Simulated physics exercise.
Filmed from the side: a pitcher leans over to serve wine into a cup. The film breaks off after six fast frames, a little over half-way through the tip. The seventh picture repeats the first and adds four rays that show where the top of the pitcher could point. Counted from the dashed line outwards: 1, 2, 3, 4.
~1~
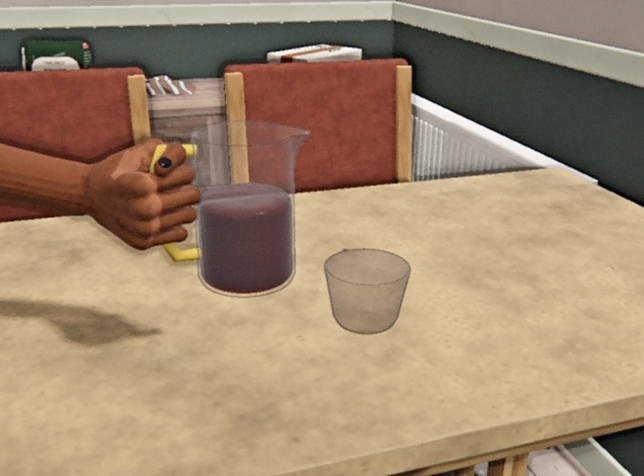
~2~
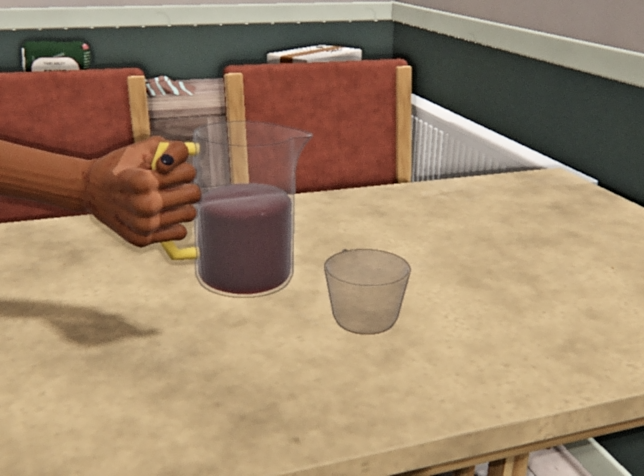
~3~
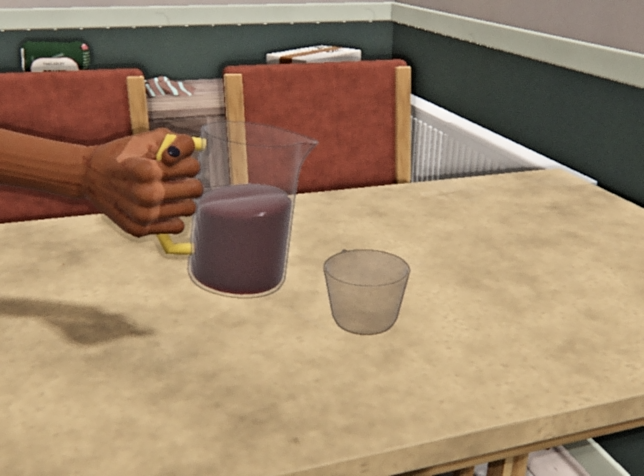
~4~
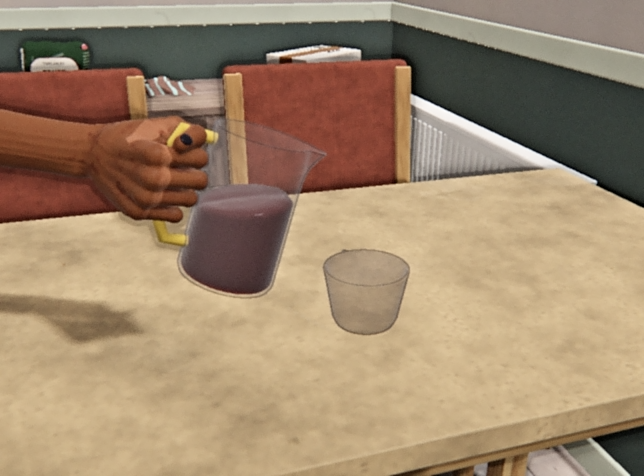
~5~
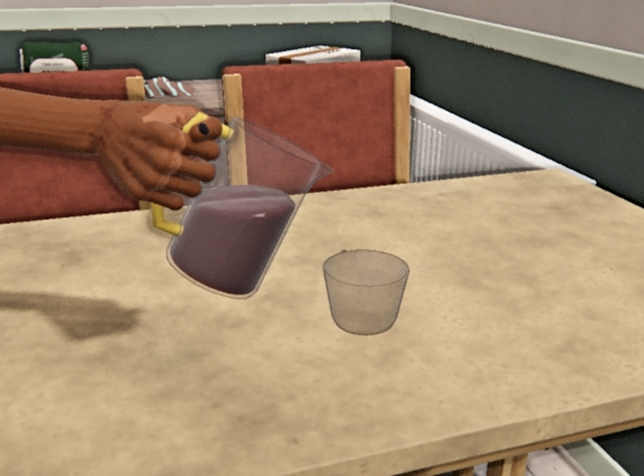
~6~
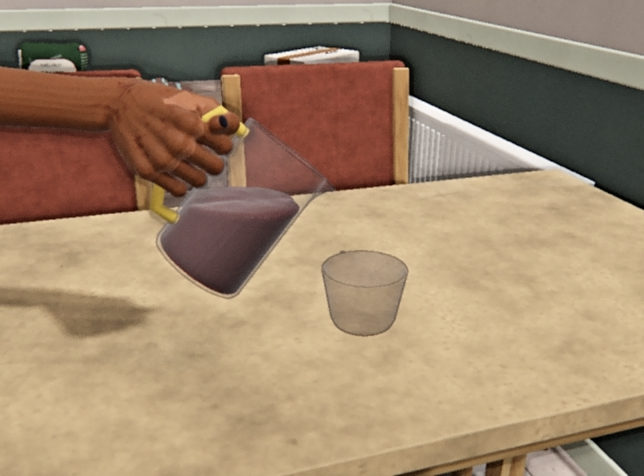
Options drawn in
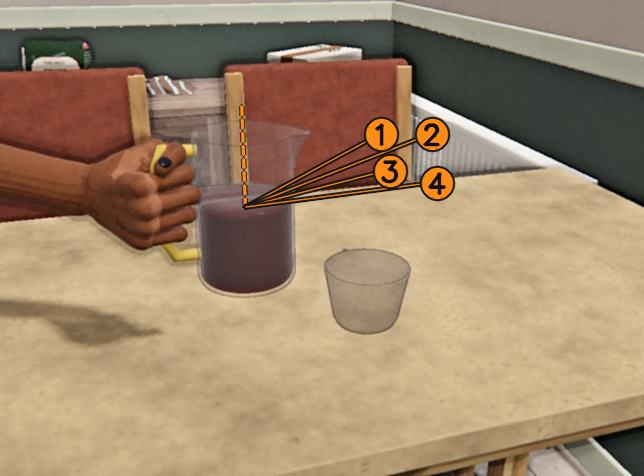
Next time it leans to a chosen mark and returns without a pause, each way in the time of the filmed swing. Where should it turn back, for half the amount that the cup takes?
2 beats the others.
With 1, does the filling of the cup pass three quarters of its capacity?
No, it does not.
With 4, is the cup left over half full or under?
Over half.
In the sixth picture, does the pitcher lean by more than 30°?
Yes, it does.
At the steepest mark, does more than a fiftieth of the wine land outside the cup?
Yes, it does.
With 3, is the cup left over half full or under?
Over.
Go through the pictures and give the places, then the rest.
Upright, lip at (307, 131); rim of the cup round (367, 266); nothing has left yet.
Tipped about 2°, lip at (310, 134); nothing has left yet.
Tipped about 8°, lip at (316, 141); nothing has left yet.
Tipped about 17°, lip at (324, 152); nothing has left yet.
Tipped about 28°, lip at (330, 168); nothing has left yet.
Tipped about 40°, lip at (333, 187); nothing has left yet.
On the marked copy, 1 at (365, 141); 2 at (416, 139); 3 at (373, 173); 4 at (420, 184).
Choosing 1, the cup ends with about 28 % of what it can hold.
Choosing 2, the cup ends with about 48 % of what it can hold; 5 % of the wine is spilt.
Choosing 3, the cup ends with about 67 % of what it can hold; 11 % of the wine is spilt.
Choosing 4, the cup ends with about 83 % of what it can hold; 18 % of the wine is spilt.
